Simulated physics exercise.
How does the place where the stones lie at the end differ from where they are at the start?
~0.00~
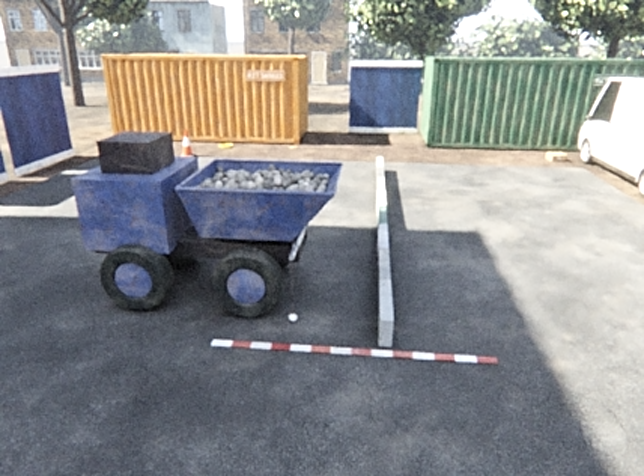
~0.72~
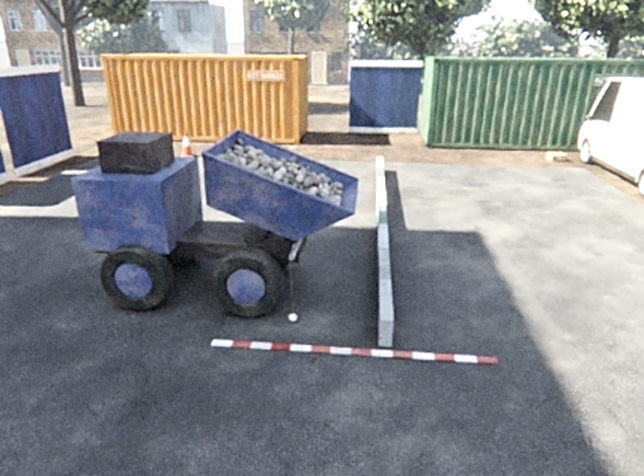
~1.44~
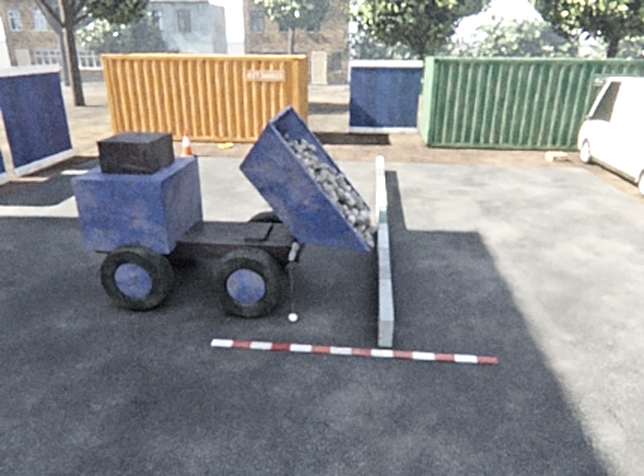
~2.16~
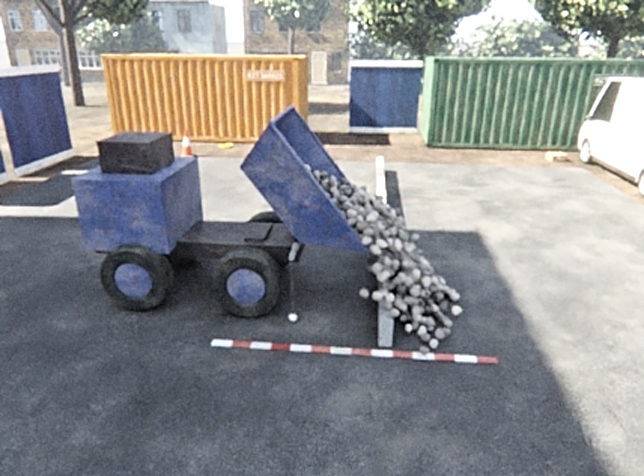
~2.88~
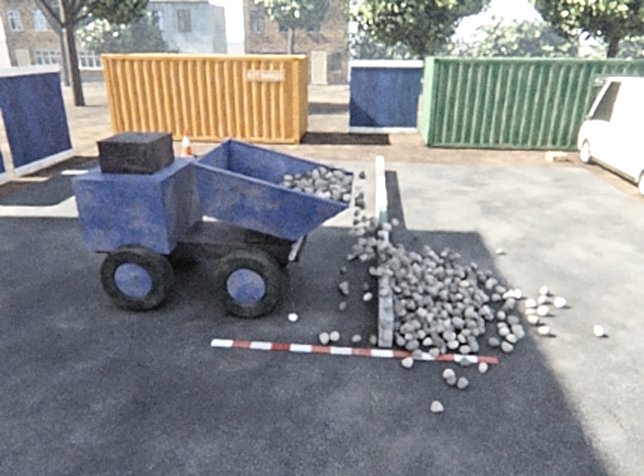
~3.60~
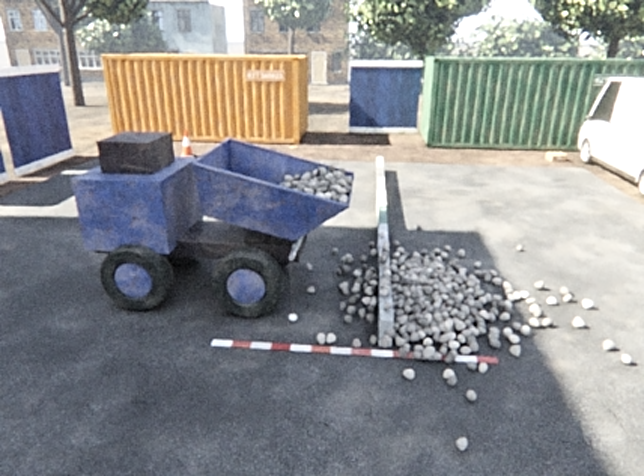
At the start the stones are all in the dumper's skip. At the end many of them lie on the ground lower and to the right, mostly beyond the kerb with a few on its near side, while the rest are still in the skip.
